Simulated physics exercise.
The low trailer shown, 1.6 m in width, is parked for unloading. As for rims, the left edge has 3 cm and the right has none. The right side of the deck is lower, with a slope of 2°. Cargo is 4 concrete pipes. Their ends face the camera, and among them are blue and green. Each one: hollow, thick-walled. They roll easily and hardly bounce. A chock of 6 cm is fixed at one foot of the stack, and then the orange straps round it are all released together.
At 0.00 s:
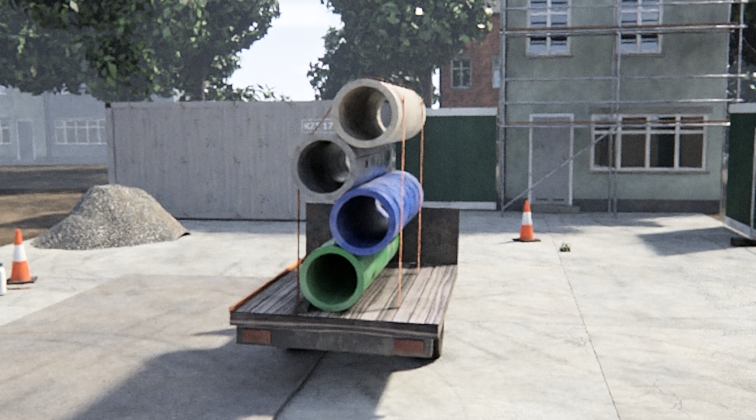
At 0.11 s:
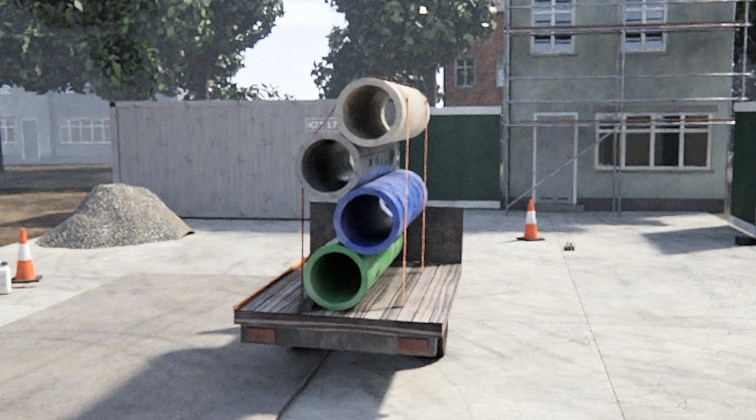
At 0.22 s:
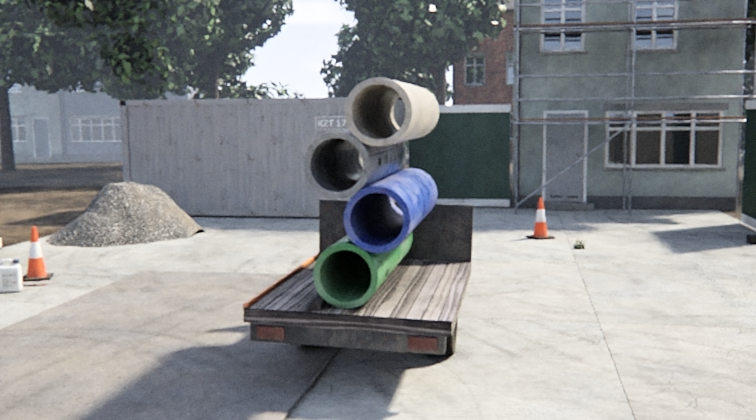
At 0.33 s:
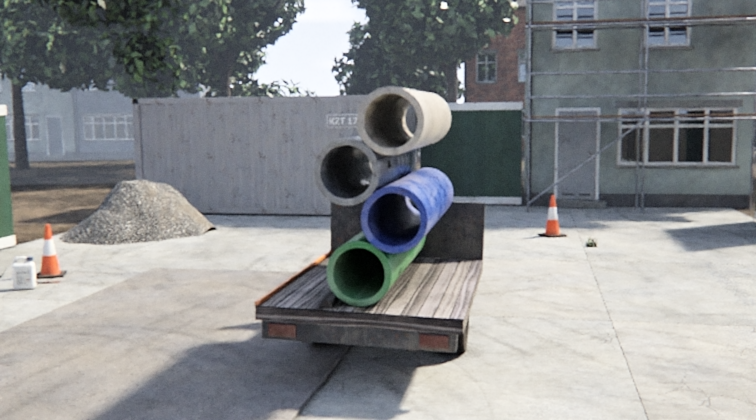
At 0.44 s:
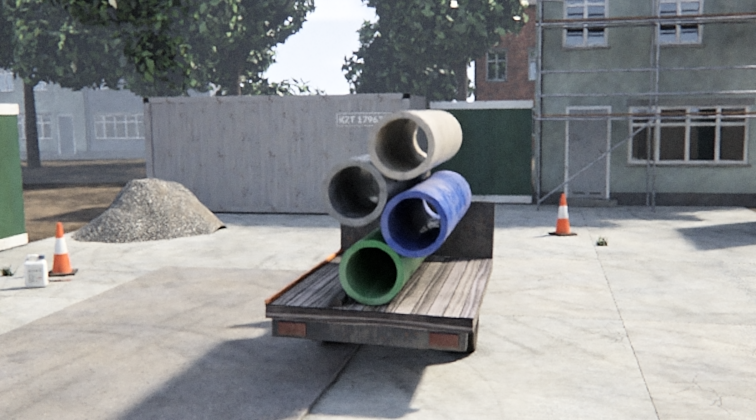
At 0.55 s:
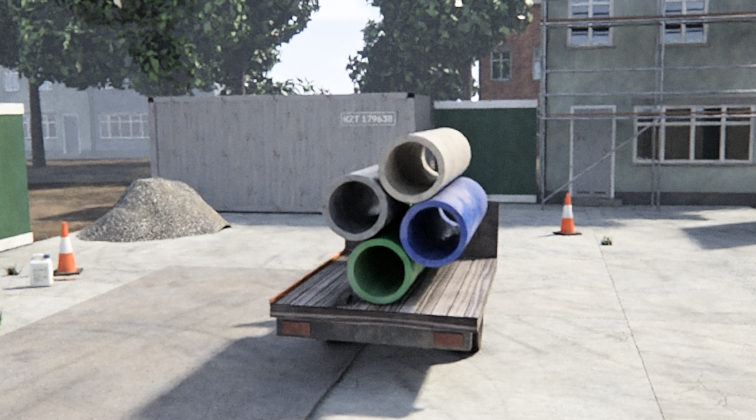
In a paved yard, four thick pipes sat stacked on a low trailer until the orange straps disappeared; then the blue pipe slid down to the right of the green one, and the upper pair sank.
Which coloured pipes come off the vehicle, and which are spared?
Blue: Drops off. Green: Drops off.
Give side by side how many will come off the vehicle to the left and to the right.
1 left, 3 right.
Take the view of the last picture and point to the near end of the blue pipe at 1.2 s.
I'd put it somewhere around (529, 333) in that view.
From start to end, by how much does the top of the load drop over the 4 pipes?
About 150 cm lower.
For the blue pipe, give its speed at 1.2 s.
3.0 m/s or so.
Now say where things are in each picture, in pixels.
The first picture shows blue (363, 222), green (331, 280); straps on; chock at (304, 309); the deck slopes 2° down to the right; 1 of the 4 lie on the deck itself.
The second picture shows blue (367, 221), green (335, 278); straps tight.
The third picture shows blue (377, 220), green (345, 277); no straps.
The fourth picture shows blue (394, 220), green (358, 275); no straps.
The fifth picture shows blue (414, 225), green (371, 273); no straps.
The sixth picture shows blue (433, 234), green (379, 272); no straps; chock at (344, 301).
By 1.2 s, blue is dropping off the right side; green is on the deck, 45 cm from the right edge, rolling right; 1 off so far.
By 2.0 s, blue is on the ground to the right; green is dropping off the right side; 4 off so far.
Finally (4.3 s), blue is down on the right; green is down on the right; 4 off so far.
